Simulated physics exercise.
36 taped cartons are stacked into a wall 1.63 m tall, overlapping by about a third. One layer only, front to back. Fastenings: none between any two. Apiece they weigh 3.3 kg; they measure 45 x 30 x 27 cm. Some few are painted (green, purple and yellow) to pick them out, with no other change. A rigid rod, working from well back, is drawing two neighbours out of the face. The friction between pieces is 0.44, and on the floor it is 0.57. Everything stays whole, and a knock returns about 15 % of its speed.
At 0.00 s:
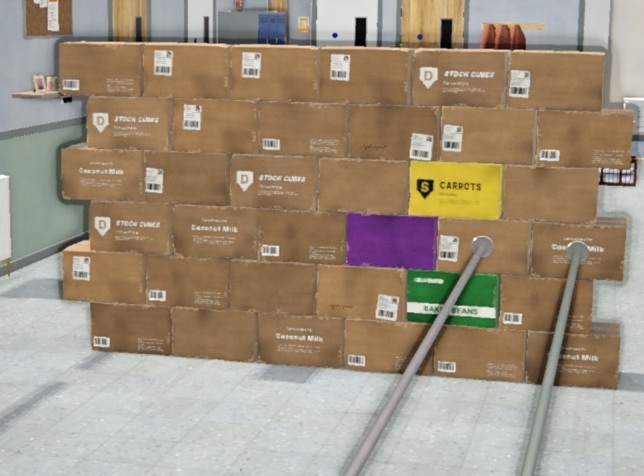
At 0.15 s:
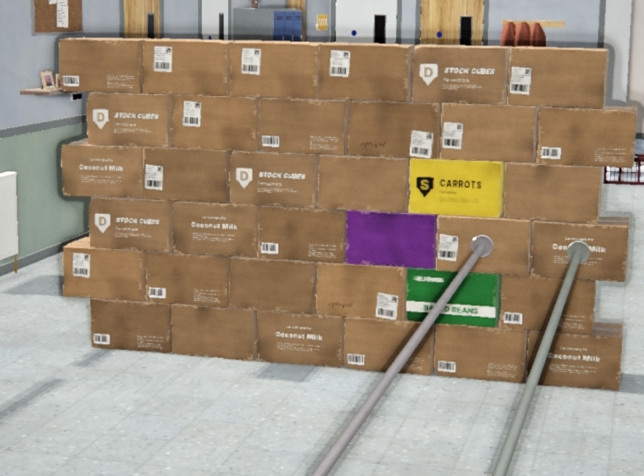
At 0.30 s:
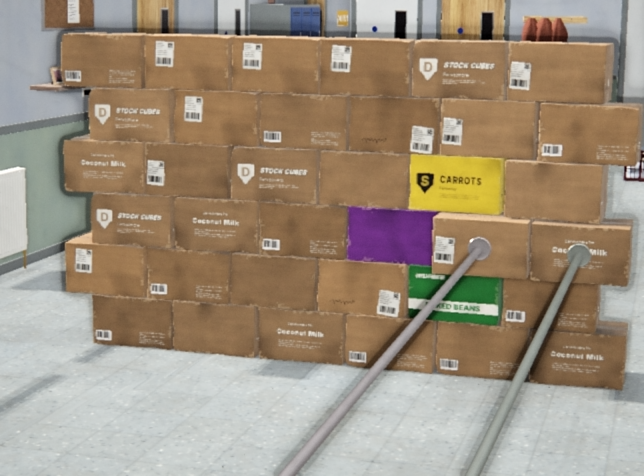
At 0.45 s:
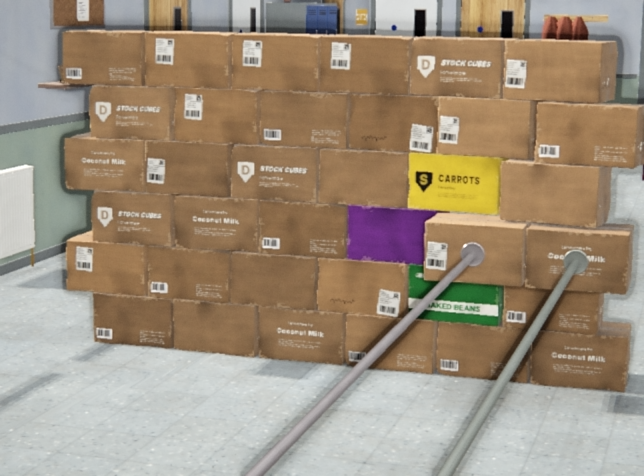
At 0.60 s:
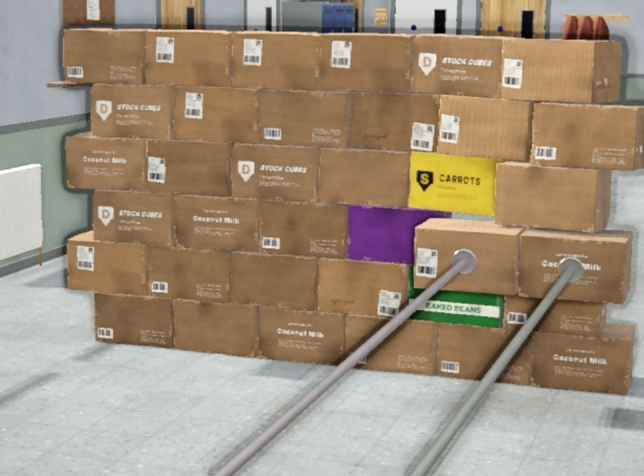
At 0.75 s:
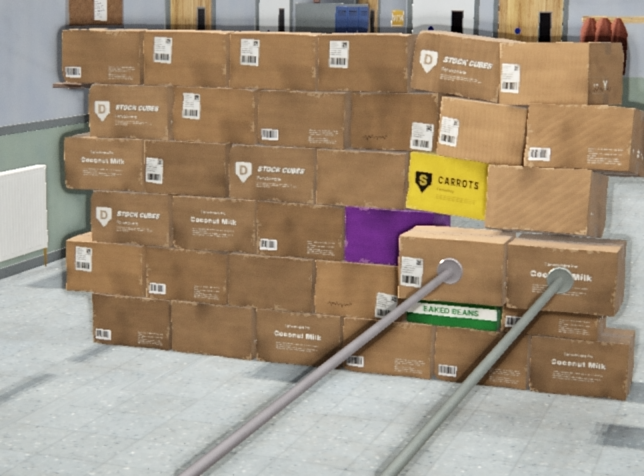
In a pale-floored room with blue-grey walls, two rods reach to neighbouring boxes at the right of a one-layer wall of brown cartons, with purple, yellow and green ones among them. The rods draw the pair steadily out toward the viewer, while the yellow carton and a few others above shift and tilt slightly.
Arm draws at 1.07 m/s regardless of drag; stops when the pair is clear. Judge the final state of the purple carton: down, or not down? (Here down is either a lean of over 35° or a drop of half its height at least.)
Not down.
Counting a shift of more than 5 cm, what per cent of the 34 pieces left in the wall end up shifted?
I make it 25 per cent.
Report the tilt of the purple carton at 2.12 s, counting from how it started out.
Close to 0° of tilt compared with the start.
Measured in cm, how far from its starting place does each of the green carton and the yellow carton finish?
Green shifts close to 0 cm and yellow close to 30 cm.
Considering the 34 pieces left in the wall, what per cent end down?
Something close to 20 percent of them.
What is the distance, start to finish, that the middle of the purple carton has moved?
Start and end are some 0 cm apart.
By 0.98 s, none of the 34 other cartons down, 8 disturbed; purple carton unmoved; yellow carton tilted 17°.
By 1.36 s, 6 of the 34 other cartons down; purple carton unmoved; yellow carton tilted 55°, 14 cm lower.
By 1.68 s, 6 of the 34 other cartons down; purple carton unmoved; yellow carton on its side.
When it is over (3.1 s), 6 of the 34 other cartons down; purple carton unmoved; yellow carton on its side; green carton unmoved. In pixels of the last frame, middles, purple carton near (398, 233), yellow carton near (497, 221).
